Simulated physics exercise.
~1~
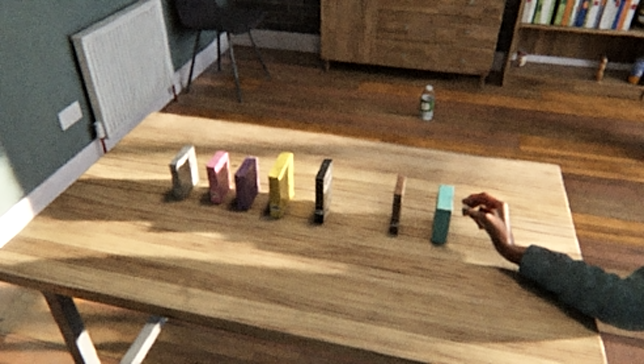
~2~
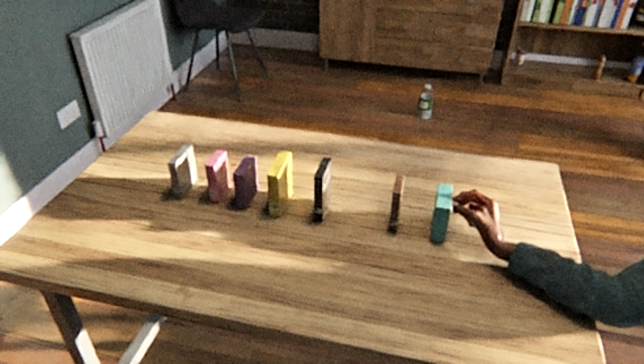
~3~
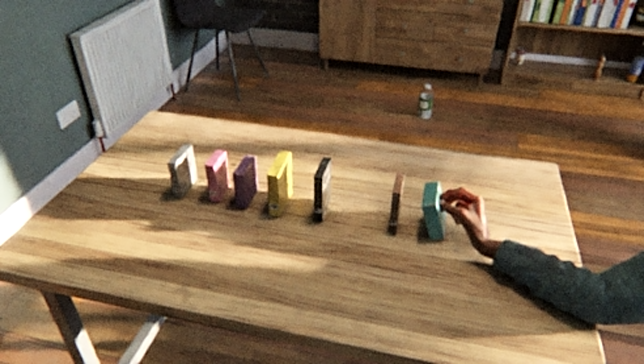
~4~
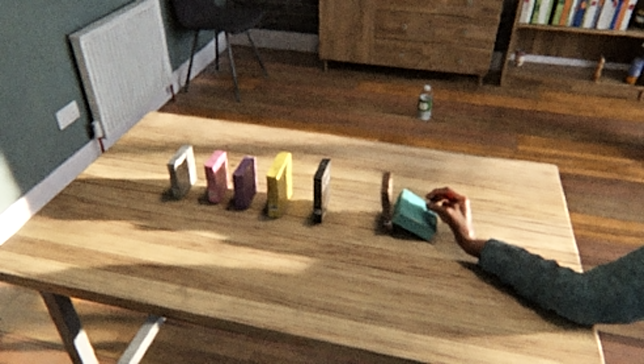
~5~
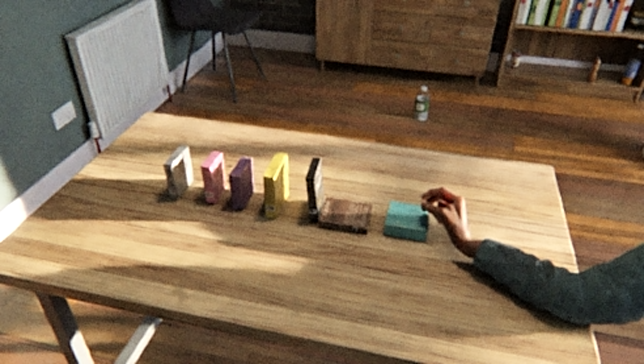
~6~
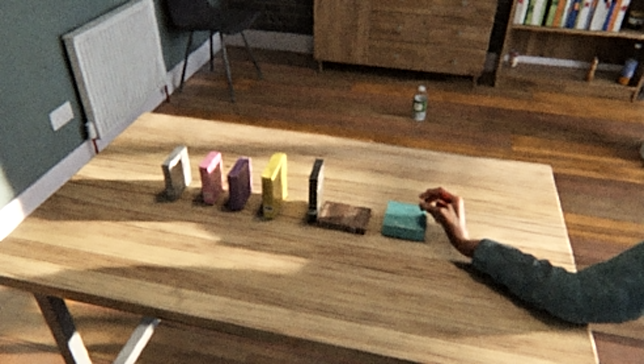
In the video, a hand tips a turquoise board leftward on a wooden table, and it falls against a brown packet, which topples flat beside the still-standing black piece. The black, yellow, purple, pink and grey pieces remain upright as the hand hovers by the fallen board.
